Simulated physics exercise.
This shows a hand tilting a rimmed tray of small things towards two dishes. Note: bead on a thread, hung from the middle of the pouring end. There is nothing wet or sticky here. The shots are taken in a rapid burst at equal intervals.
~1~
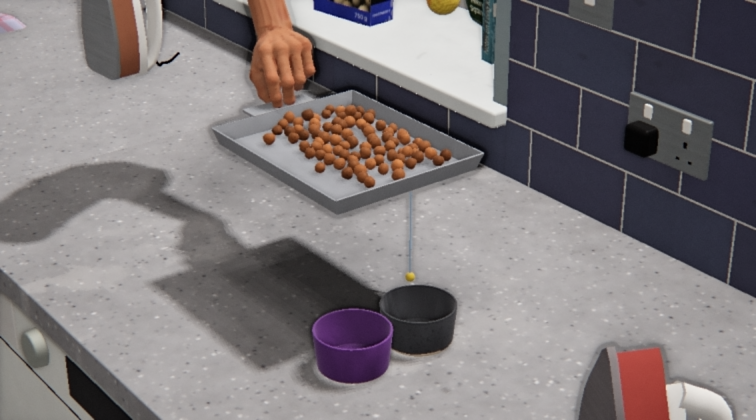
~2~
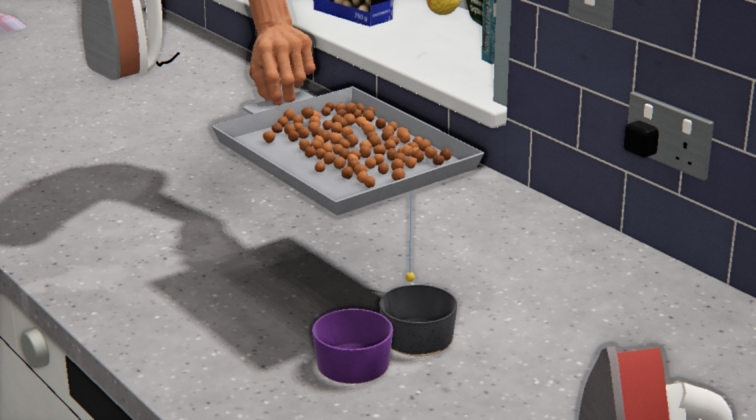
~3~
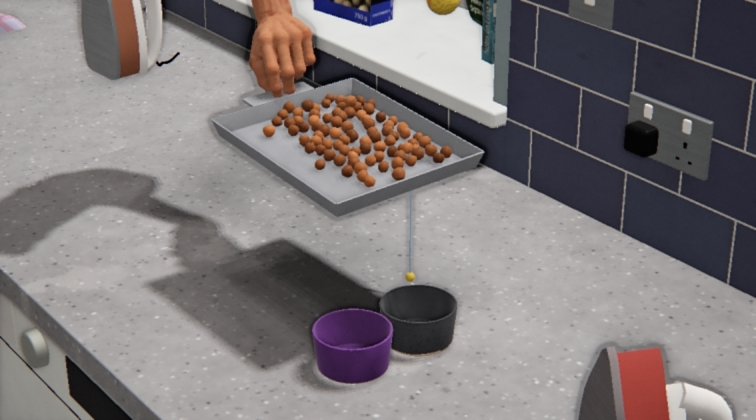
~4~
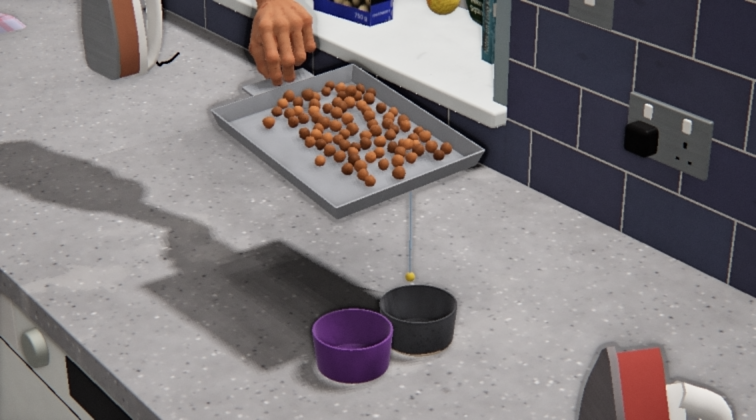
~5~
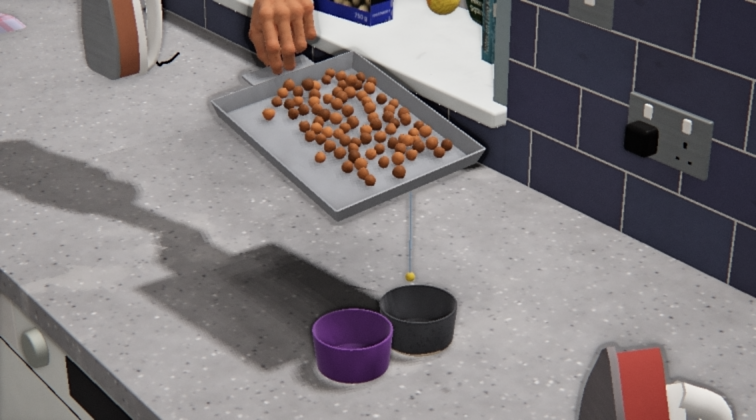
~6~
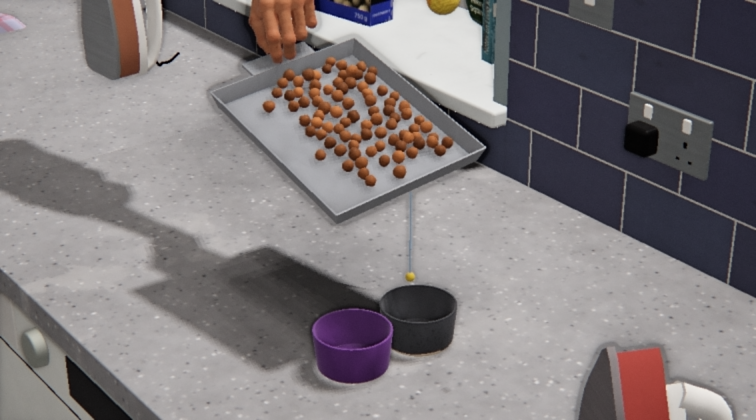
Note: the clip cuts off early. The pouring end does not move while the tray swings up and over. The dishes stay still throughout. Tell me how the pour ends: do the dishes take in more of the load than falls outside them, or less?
Dishes get most.
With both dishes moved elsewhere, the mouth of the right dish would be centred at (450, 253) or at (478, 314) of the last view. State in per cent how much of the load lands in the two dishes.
That makes 0 per cent, followed by 10 per cent.
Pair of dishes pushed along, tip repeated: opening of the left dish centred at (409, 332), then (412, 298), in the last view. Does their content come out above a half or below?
For the two places in order: A minority share, a minority share.
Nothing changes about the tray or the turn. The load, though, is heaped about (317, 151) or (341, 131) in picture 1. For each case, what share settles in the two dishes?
You'd get near 80 percent first and near 70 percent next.
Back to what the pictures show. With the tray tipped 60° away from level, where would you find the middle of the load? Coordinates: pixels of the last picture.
Load centre: Approx. (366, 165).
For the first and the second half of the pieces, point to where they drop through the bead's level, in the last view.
Roughly (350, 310) first, then roughly (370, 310).
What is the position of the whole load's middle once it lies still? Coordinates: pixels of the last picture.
Centre at rest: Close to (360, 355).
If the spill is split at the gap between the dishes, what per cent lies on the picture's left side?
Roughly 70 in a hundred.
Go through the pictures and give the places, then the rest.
The first picture shows corners of the pouring end at (337, 197) and (476, 153), level; middle of the load at (352, 142), hazelnuts; left dish at (376, 361); right dish at (442, 334); bead on its thread at (410, 277).
The second picture shows corners of the pouring end at (337, 198) and (476, 152), level; middle of the load at (352, 141).
The third picture shows corners of the pouring end at (337, 200) and (476, 151), tipped barely, lowest at the left corner; middle of the load at (353, 136).
The fourth picture shows corners of the pouring end at (338, 203) and (477, 149), tipped a little, lowest at the left corner; middle of the load at (353, 129).
The fifth picture shows corners of the pouring end at (338, 206) and (477, 148), tipped a little, lowest at the left corner; middle of the load at (353, 123).
The sixth picture shows corners of the pouring end at (338, 209) and (478, 146), tipped clearly, lowest at the left corner; middle of the load at (354, 117); left dish at (376, 361); right dish at (442, 334).
Soon, tray tipped steeply; nearly all on the tray; a stray few in the air.
A while on, tray tipped right over; most on the tray; a stray few in the left dish; a stray few outside both; a small part in the air.
Towards the end, tray tipped past a quarter turn; about half in the left dish; about a quarter in the right dish; about a quarter outside both.
Finally, tray tipped past a quarter turn; about half in the left dish; about a quarter in the right dish; about a quarter outside both.
